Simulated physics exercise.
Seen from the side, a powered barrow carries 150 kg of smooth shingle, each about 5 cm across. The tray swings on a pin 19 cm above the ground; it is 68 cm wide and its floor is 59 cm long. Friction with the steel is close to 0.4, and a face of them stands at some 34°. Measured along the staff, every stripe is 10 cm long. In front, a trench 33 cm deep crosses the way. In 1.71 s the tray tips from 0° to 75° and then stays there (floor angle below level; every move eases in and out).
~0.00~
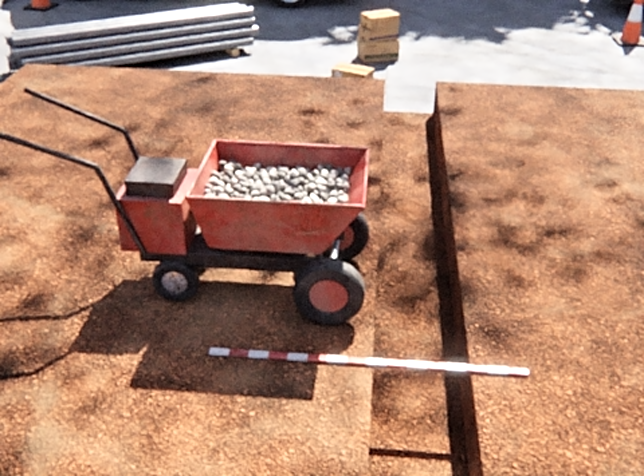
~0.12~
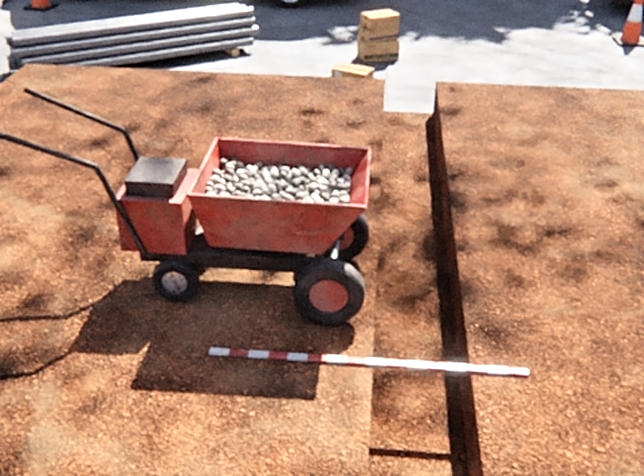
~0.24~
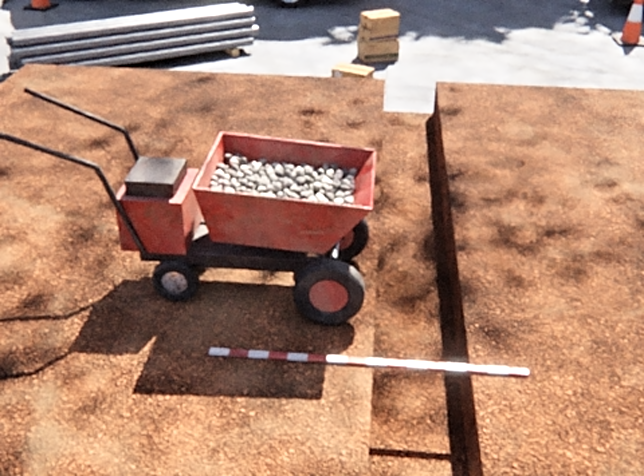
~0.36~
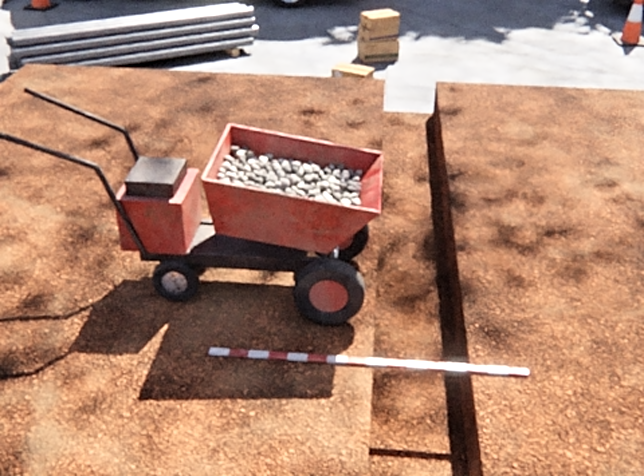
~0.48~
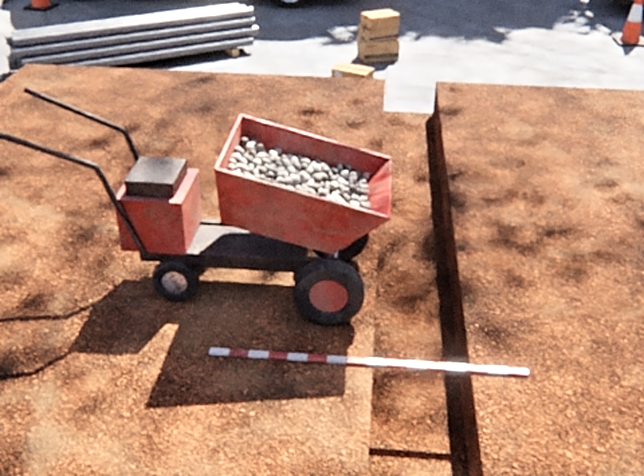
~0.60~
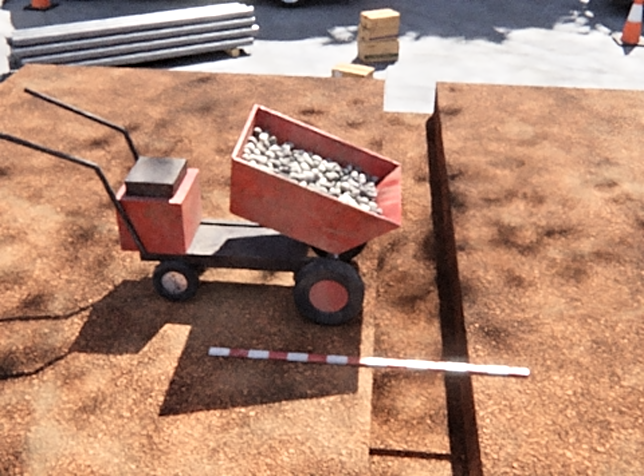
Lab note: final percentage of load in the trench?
Approx. 54 %.
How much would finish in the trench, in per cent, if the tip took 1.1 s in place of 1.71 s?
In that case some 45 per cent.
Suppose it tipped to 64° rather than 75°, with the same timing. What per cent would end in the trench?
Roughly 50 per cent would end in the trench.
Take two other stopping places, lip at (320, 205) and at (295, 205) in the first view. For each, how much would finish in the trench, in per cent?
About 100 per cent first, then about 100 per cent.
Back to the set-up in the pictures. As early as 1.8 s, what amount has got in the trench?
Roughly 25 percent of the load.
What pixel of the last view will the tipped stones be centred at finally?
Around (454, 324).
After 1.3 s the floor is at 63°; 99 % in the tray, 1 % in the trench; the foremost stones are at (449, 251).
After 1.8 s the floor is at 75°; 40 % in the tray, 23 % in the trench, 37 % past the trench; the foremost stones are at (579, 318).
After 2.2 s the floor is at 75°; 17 % in the tray, 35 % in the trench, 48 % past the trench; the foremost stones are past the picture's edge.
After 4.1 s the floor is at 75°; 0 % in the tray, 54 % in the trench, 46 % past the trench; the foremost stones are past the picture's edge.
